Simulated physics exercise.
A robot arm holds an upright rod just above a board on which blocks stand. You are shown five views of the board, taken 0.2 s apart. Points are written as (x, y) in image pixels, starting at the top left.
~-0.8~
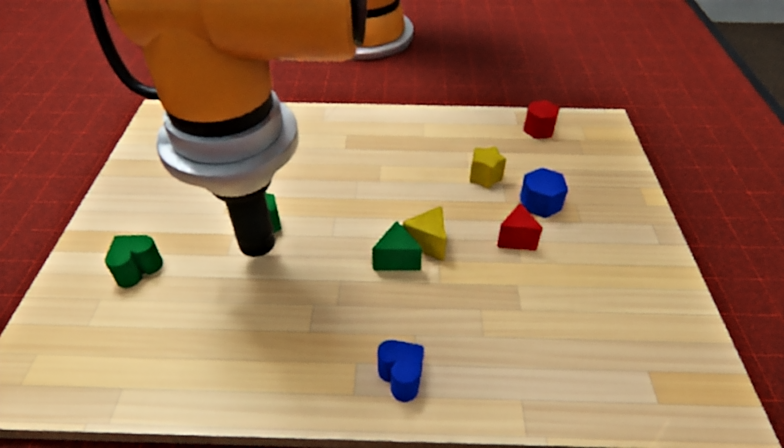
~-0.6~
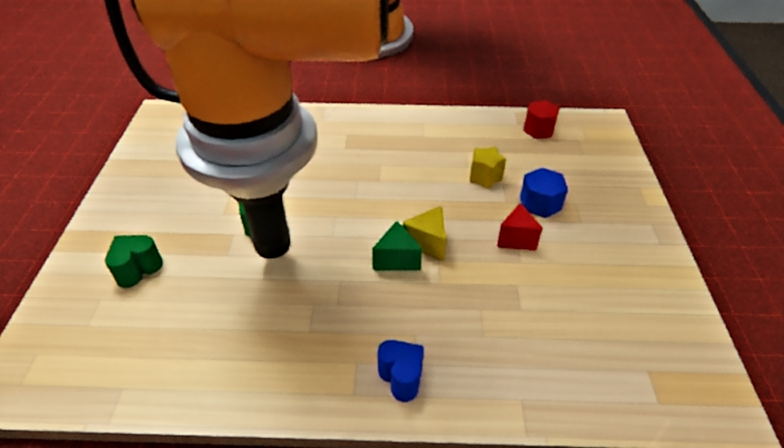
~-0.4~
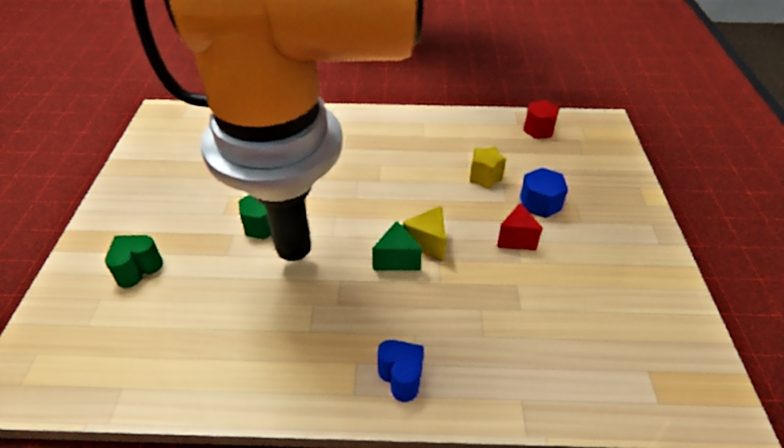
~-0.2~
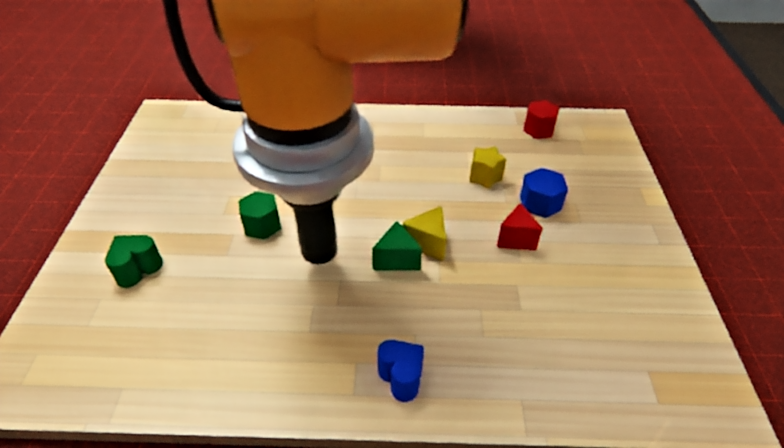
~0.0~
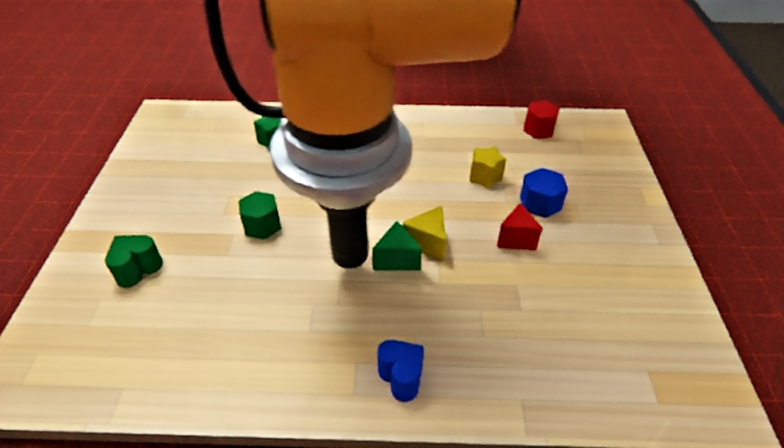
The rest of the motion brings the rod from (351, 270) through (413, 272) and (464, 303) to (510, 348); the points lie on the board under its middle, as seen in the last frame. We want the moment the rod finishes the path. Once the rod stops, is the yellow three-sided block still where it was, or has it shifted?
The answer is that it is displaced.
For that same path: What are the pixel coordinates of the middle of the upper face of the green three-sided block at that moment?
Near (460, 241).
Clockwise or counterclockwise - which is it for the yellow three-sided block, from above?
In a top view, it turns counterclockwise.
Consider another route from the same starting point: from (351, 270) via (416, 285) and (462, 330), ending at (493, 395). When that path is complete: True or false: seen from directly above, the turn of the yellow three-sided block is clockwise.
That claim is false.
On the path given first. One third of the way, rod at (414, 258); green three-sided block at (443, 238), turned 60° anticlockwise; yellow three-sided block at (441, 216), turned 30° anticlockwise.
Two thirds of the way, rod at (466, 289); green three-sided block at (460, 241), turned 85° anticlockwise; yellow three-sided block at (441, 216), turned 30° anticlockwise.
At the end, rod at (514, 335); green three-sided block at (460, 241), turned 85° anticlockwise; blue heart-shaped block not moved; yellow three-sided block at (441, 216), turned 30° anticlockwise.
